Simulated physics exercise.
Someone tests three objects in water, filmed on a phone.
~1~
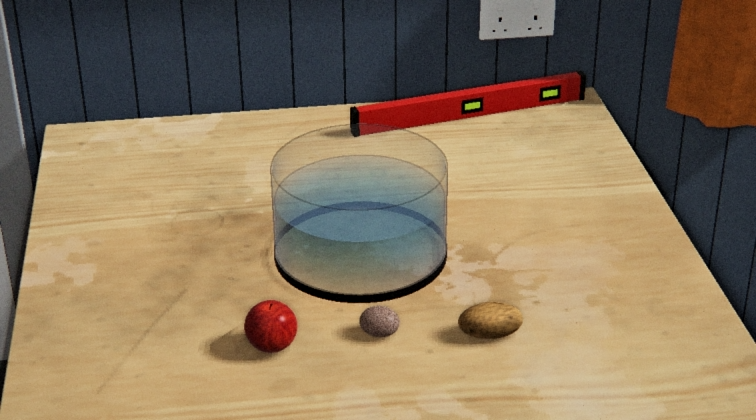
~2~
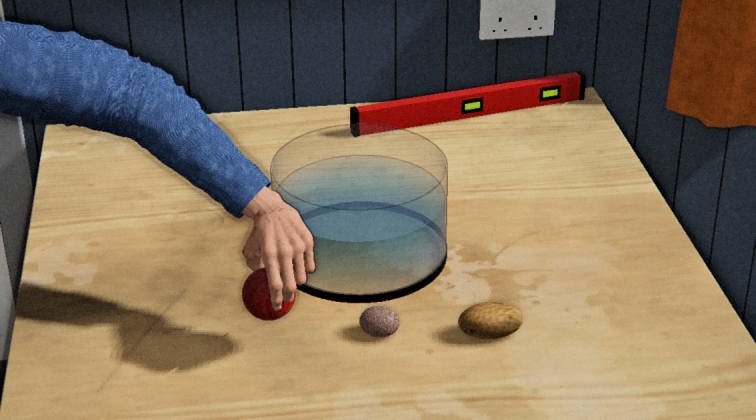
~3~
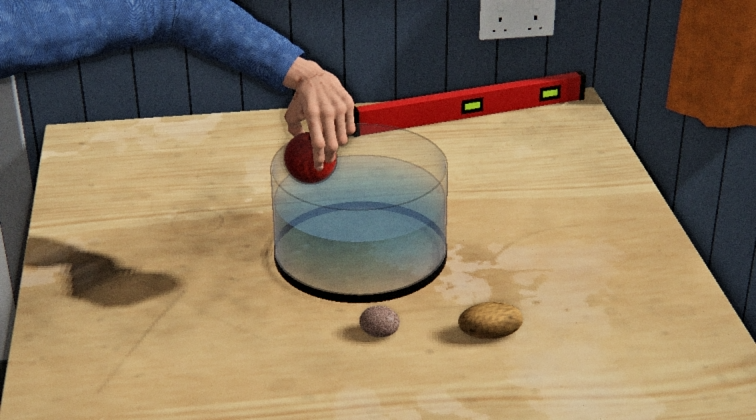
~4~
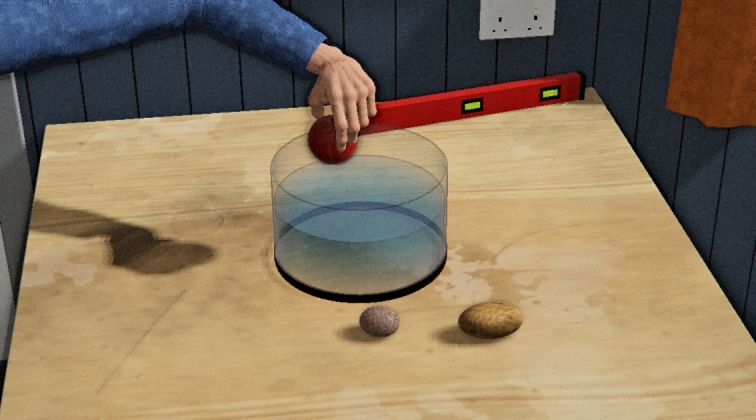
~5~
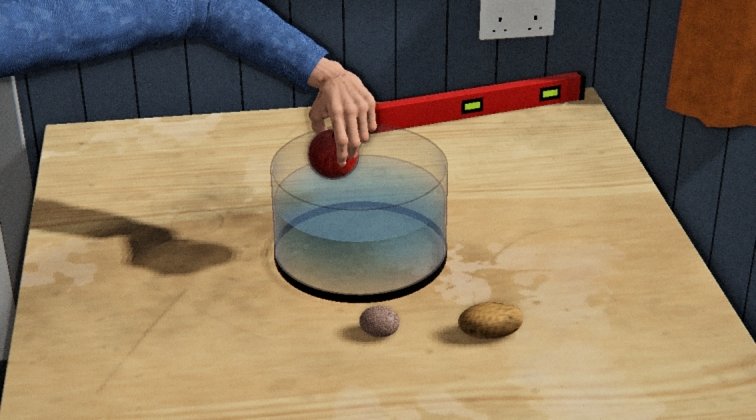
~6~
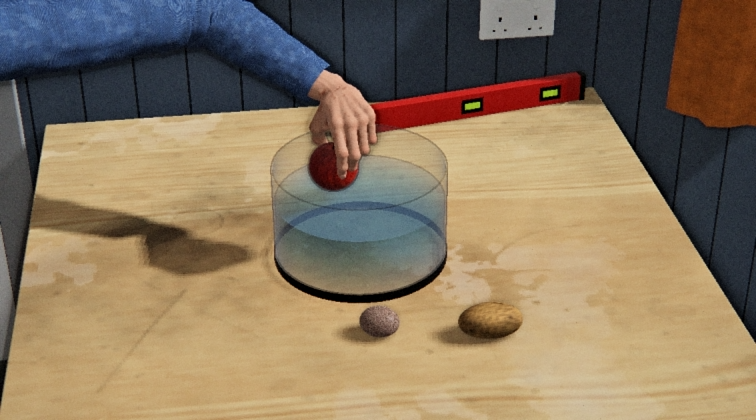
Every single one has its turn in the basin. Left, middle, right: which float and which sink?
Afloat; under; under.
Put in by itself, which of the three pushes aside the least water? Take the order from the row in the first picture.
That is the central piece.
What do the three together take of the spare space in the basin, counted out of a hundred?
Estimate: Close to 12 per cent.
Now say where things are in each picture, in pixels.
In the first frame, the row from the left; apple (271, 327); stone (379, 321); potato (490, 320).
In the second frame, a hand picks up the apple; apple (269, 294); potato (490, 320).
In the third frame, it is carried over; apple (310, 157); stone (379, 321).
In the fourth frame, it is above the basin; apple (333, 139); potato (490, 320).
In the fifth frame, it comes down; apple (333, 154); stone (379, 321).
In the sixth frame, it is just over the surface; apple (334, 166); stone (379, 321); potato (490, 320).
Next, the apple rides on the surface.
After that, the stone sinks.
Finally, the potato sinks; afloat, apple.
